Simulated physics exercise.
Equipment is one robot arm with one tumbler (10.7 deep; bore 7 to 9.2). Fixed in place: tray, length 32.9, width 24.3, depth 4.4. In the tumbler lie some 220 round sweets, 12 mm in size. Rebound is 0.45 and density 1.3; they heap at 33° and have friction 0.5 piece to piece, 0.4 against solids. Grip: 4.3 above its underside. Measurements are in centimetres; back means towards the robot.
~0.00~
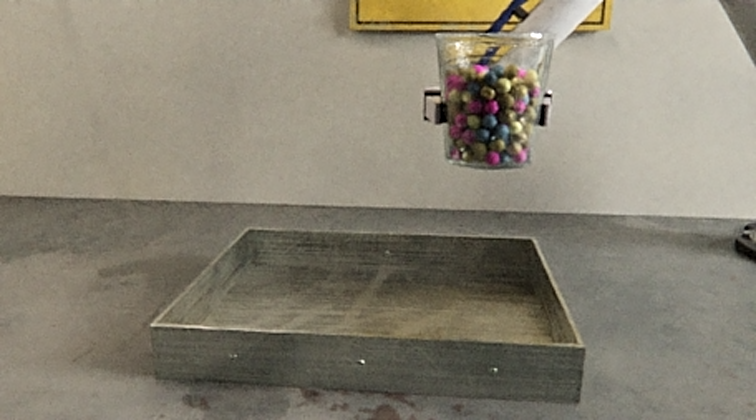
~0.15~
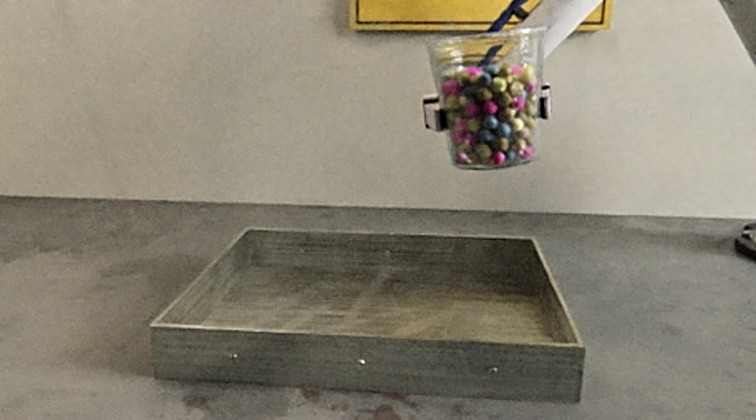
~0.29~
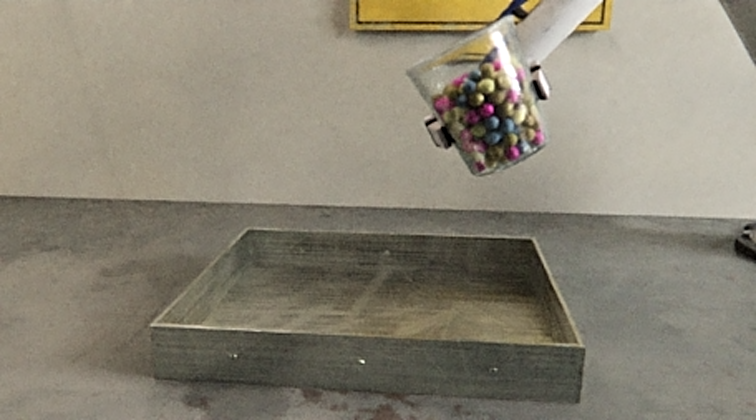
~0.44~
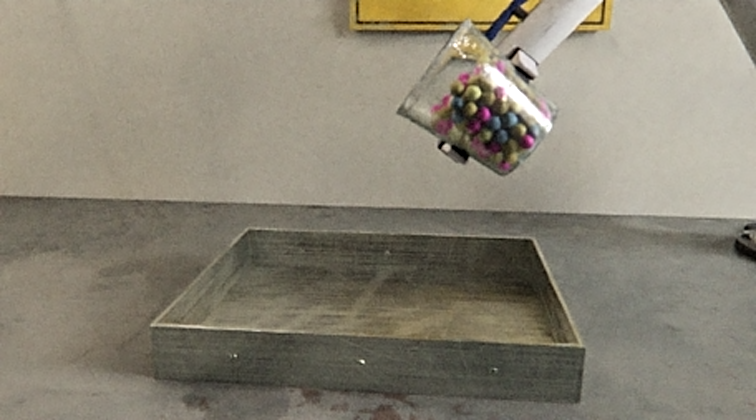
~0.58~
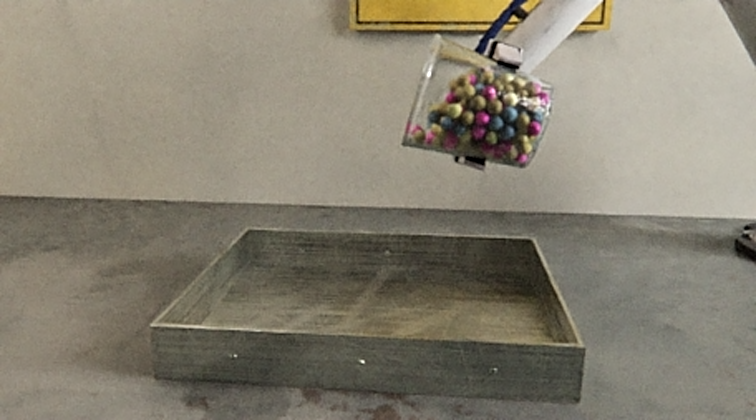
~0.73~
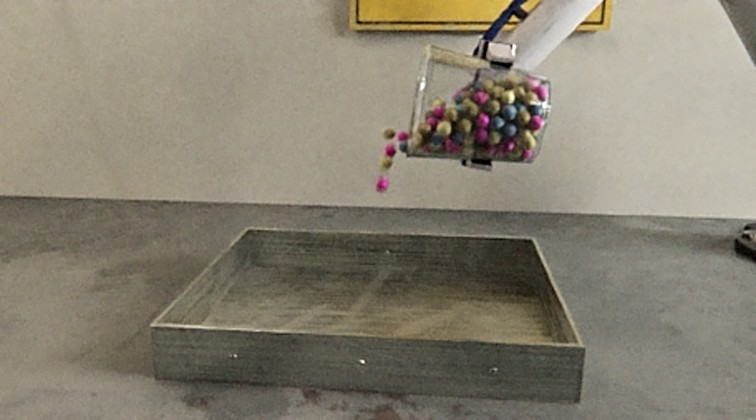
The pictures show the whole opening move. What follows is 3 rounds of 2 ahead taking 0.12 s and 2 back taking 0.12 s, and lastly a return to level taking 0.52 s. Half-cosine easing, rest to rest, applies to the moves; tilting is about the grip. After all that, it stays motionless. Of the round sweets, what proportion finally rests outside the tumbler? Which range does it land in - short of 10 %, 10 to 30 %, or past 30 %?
It lands past 30 %.
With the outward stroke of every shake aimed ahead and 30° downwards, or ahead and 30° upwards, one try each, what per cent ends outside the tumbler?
Estimates, in order: 35 % then 45 %.
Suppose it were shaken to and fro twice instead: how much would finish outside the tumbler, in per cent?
Then about 35 per cent.
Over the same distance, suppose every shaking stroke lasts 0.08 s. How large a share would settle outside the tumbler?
60 %.
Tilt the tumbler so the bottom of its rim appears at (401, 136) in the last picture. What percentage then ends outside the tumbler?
15 %.
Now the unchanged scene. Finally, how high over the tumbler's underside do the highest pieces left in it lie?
7.5 cm.
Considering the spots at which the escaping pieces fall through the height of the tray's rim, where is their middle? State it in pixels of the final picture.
I'd say somewhere around (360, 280).
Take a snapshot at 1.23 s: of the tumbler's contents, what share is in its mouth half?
Some 55 percent is in that half.
By 1.23 s, tilted 82° forward, highest piece 21 above the table; 148 in the tumbler, 41 in the tray, 26 in flight or on a rim.
By 1.72 s, tilted 38° forward, highest piece 24 above the table; 111 in the tumbler, 103 in the tray, 1 in flight or on a rim.
By 2.17 s, level, highest piece 24 above the table; 111 in the tumbler, 104 in the tray.
By 3.22 s, level, highest piece 24 above the table; 111 in the tumbler, 104 in the tray.
Final count, 111 in the tumbler, 104 in the tray. That is 48 % outside the tumbler.
